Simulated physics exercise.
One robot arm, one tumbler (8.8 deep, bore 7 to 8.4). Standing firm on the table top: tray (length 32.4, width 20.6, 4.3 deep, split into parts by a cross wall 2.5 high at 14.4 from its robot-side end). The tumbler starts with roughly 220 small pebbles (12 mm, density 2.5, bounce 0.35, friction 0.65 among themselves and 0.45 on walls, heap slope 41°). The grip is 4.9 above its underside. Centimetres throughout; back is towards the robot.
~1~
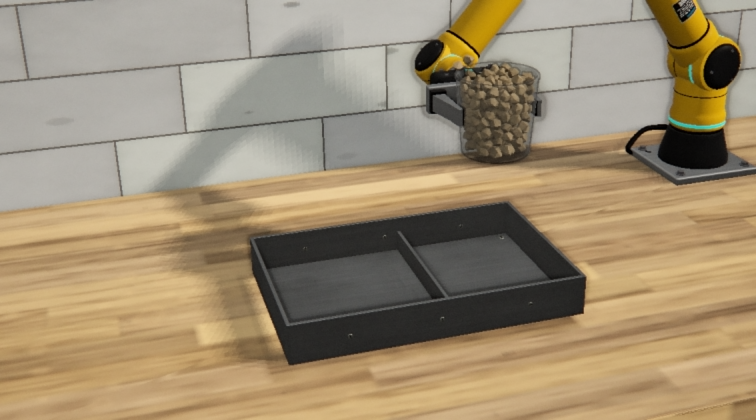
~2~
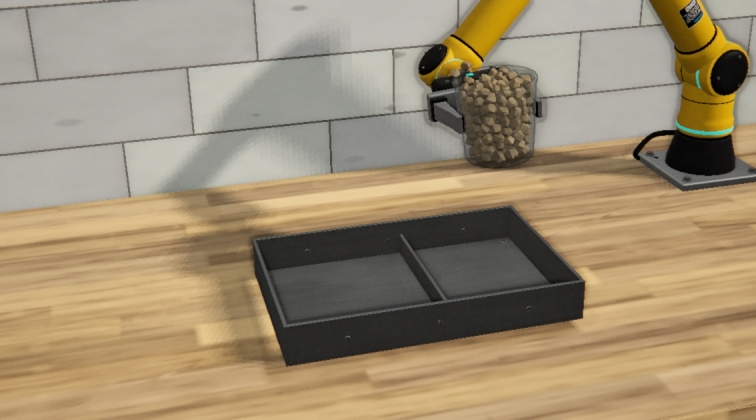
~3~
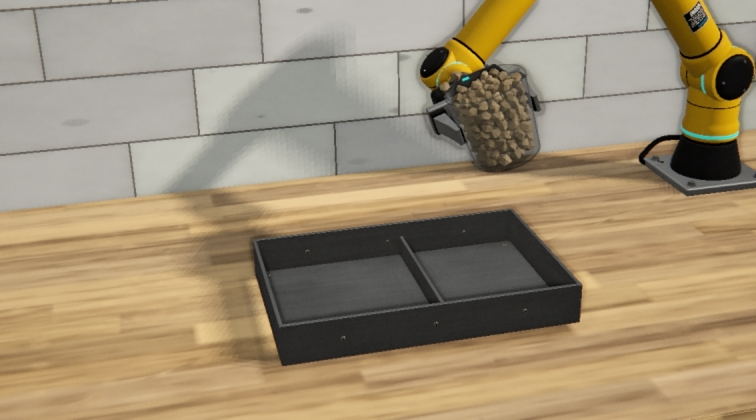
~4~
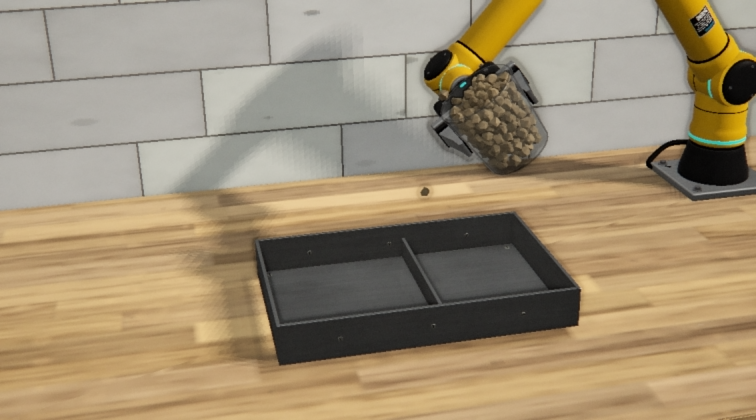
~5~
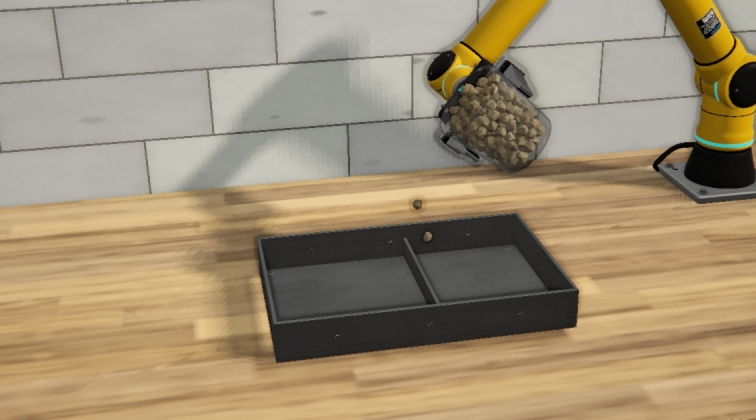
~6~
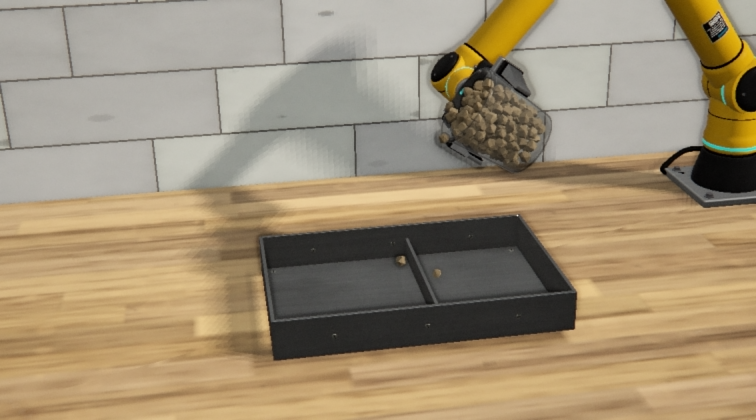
A yellow robot arm tilts a clear tumbler of pebbles, and two drop into a divided black tray.
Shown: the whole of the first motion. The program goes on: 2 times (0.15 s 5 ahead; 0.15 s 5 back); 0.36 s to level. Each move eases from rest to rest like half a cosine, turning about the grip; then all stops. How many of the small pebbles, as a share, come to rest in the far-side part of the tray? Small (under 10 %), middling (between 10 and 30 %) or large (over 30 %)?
Share in the far-side part of the tray: Middling (between 10 and 30 %).
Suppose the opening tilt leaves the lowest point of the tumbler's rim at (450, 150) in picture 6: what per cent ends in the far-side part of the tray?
About 40 per cent.
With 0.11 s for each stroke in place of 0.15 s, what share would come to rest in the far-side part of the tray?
In that case some 35 per cent.
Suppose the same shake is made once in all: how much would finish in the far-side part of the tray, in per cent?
In that case some 10 per cent.
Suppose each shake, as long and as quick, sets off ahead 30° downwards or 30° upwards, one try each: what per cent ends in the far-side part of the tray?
About 10 and 25 per cent.
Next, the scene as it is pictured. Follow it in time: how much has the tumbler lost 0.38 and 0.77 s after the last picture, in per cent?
About 15, 25.
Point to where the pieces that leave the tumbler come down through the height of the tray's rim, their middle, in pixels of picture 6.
Near (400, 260).
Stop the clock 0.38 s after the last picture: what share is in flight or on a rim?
Some 1 per cent.
Then, 0.38 s on, tilted 55° forward, highest piece 23 above the table; 187 in the tumbler, 23 in the far-side part, 8 in the robot-side part, 3 in flight or on a rim.
Then, 0.77 s on, tilted 30° forward, highest piece 24 above the table; 170 in the tumbler, 37 in the far-side part, 12 in the robot-side part, 2 in flight or on a rim.
Then, 1.16 s on, level, highest piece 25 above the table; 170 in the tumbler, 39 in the far-side part, 12 in the robot-side part.
Then, 2.21 s on, level, highest piece 25 above the table; 170 in the tumbler, 39 in the far-side part, 12 in the robot-side part.
In the end, 170 in the tumbler, 39 in the far-side part, 12 in the robot-side part. That is 18 % in the far-side part of the tray.
